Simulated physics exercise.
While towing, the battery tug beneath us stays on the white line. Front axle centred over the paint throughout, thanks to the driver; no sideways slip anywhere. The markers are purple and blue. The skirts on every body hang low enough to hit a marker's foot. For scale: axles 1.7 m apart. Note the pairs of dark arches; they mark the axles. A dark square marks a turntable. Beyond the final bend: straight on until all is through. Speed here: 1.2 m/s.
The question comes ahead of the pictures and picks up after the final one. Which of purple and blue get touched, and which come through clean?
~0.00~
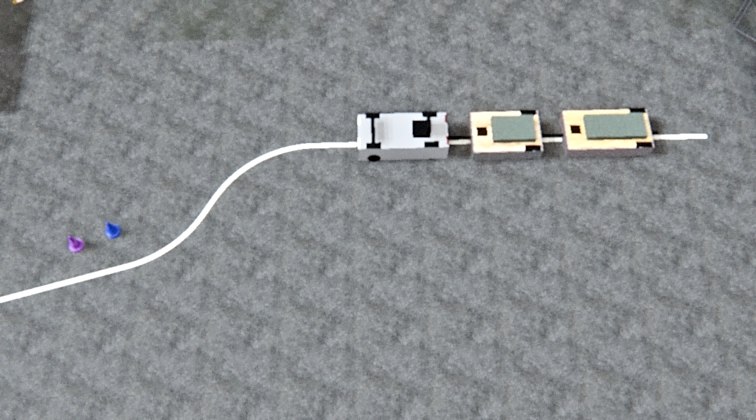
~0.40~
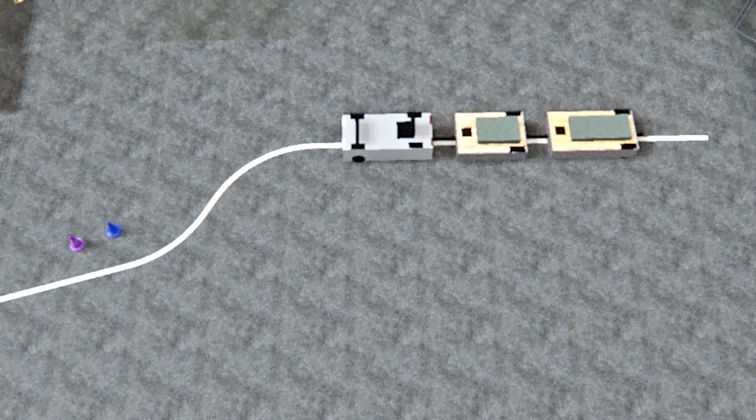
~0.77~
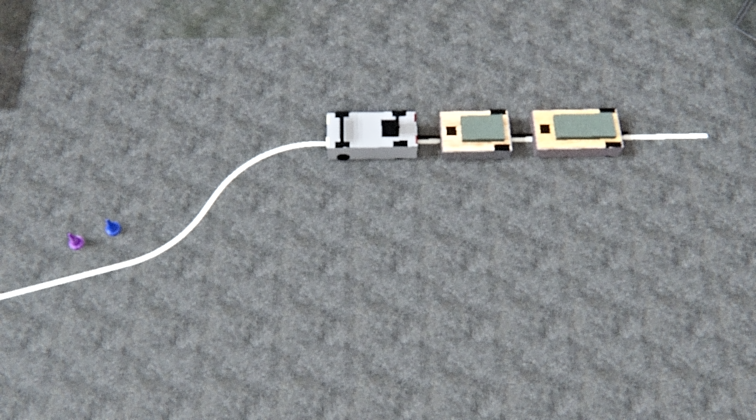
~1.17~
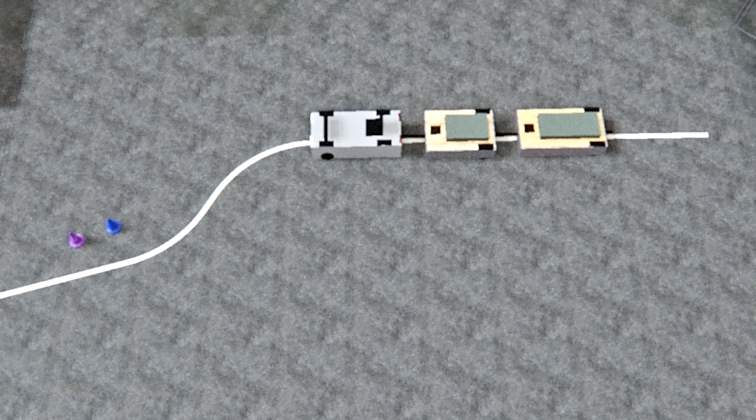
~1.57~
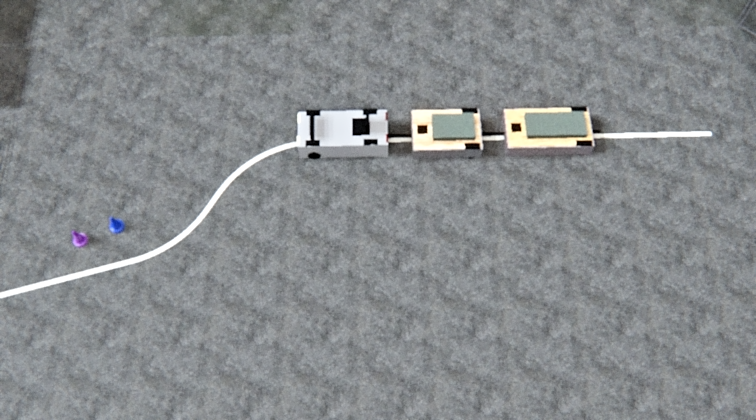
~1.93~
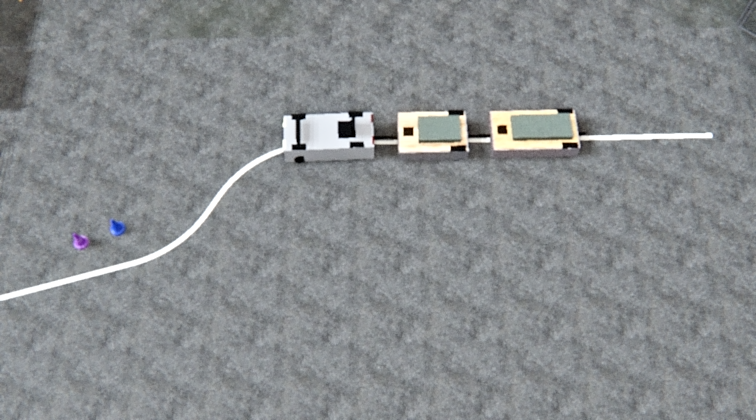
Purple: Gets touched. Blue: Gets touched.
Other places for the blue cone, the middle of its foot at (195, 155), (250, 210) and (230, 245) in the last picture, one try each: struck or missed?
Results in order - no collision, collision, no collision.
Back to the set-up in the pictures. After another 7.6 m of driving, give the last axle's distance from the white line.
I'd put the gap at around 40 cm.
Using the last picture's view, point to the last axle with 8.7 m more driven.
(300, 157).
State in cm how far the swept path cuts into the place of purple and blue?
Roughly purple 10, blue 10.
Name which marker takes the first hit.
The answer is blue.
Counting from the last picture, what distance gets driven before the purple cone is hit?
11.0 m.
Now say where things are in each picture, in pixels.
The first frame shows nose (363, 131); last axle (641, 127); still straight; purple (75, 243), blue (112, 229); 2 trailers.
The second frame shows nose (348, 132); last axle (625, 129); still straight.
The third frame shows nose (332, 130); last axle (610, 127); still straight.
The fourth frame shows nose (316, 130); last axle (595, 127); still straight.
The fifth frame shows nose (303, 129); last axle (582, 126); still straight.
The sixth frame shows nose (289, 133); last axle (568, 128); turned 1°; purple (80, 241), blue (117, 227).
After 4.9 s, the last axle is at (455, 130) of the last picture, on the line.
After 7.9 s, the last axle is at (345, 142) of the last picture, 30 cm off the line.
After 10.4 s, the last axle is at (254, 180) of the last picture, 75 cm off the line; the first trailer has hit blue.
After 11.1 s, the last axle is at (230, 193) of the last picture, 50 cm off the line; the first trailer has hit purple.
After 17.0 s, the last axle is out of the picture, 10 cm off the line; 2 of 2 struck in all.
